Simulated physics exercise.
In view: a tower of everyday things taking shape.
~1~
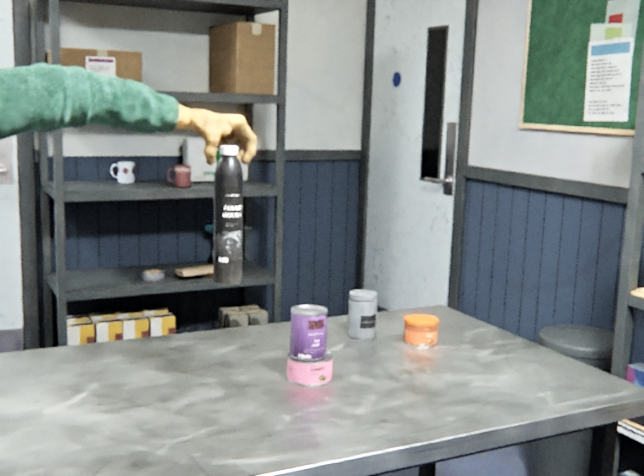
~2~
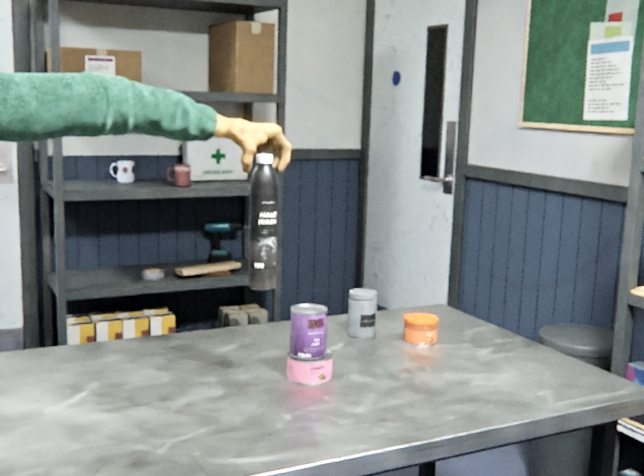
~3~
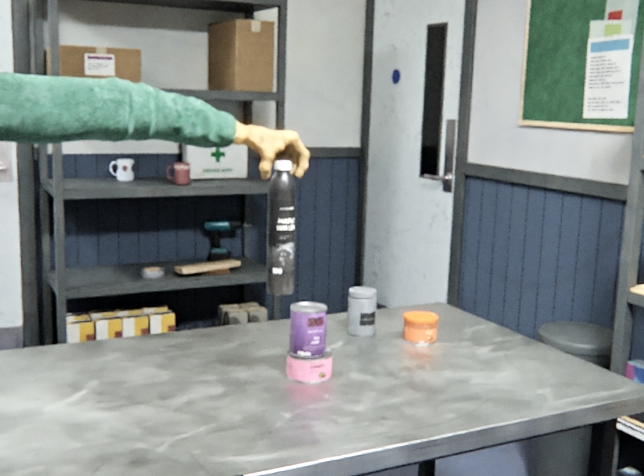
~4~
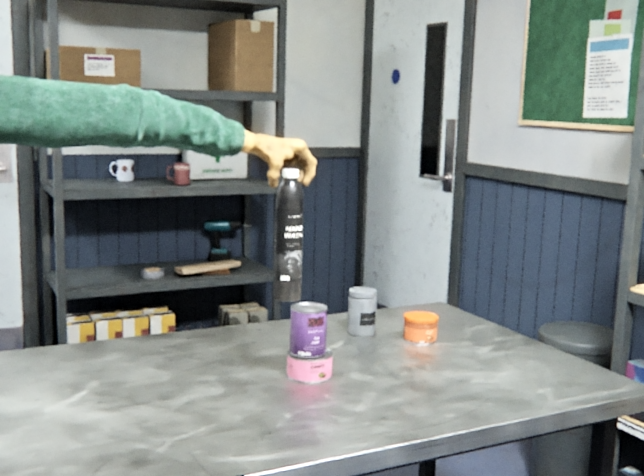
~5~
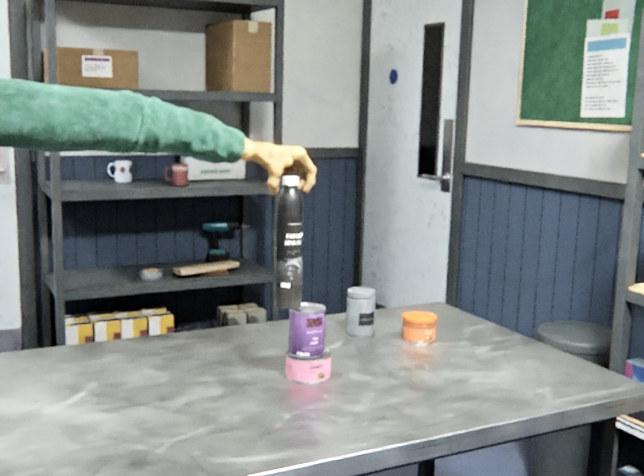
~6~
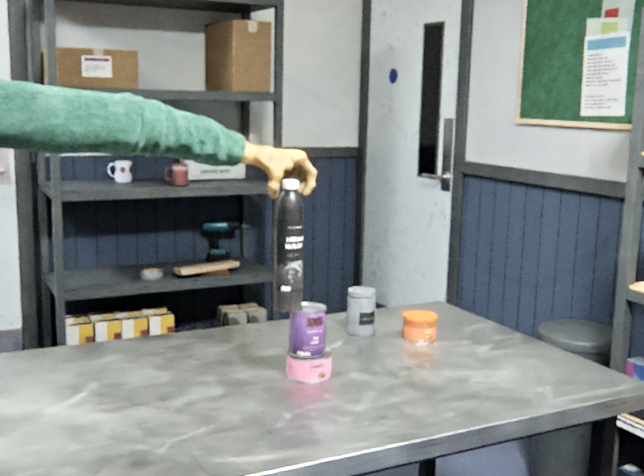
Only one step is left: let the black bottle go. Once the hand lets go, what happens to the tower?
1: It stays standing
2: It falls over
2.
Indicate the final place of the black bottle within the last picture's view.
At about (213, 377).
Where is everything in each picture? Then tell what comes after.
In the first picture, still above its spot; black bottle (228, 215); grey jar (362, 314).
In the second picture, still above its spot; black bottle (264, 221); purple tin (308, 331).
In the third picture, still above its spot; black bottle (282, 227); grey jar (362, 311).
In the fourth picture, still above its spot; black bottle (289, 235); purple tin (308, 330).
In the fifth picture, still above its spot; black bottle (289, 242); grey jar (361, 311).
In the sixth picture, in place under the hand; black bottle (290, 246); purple tin (308, 330).
Then, 0.50 s after the last picture, black bottle tipped 33° from how it was near (257, 260).
Then, 0.60 s after the last picture, black bottle now fallen.
Then, 0.70 s after the last picture, things are still on the move.
At rest, fallen, black bottle; the other 4 in place. Seen from the same camera at the end, black bottle near (213, 377). The pile loses its balance.
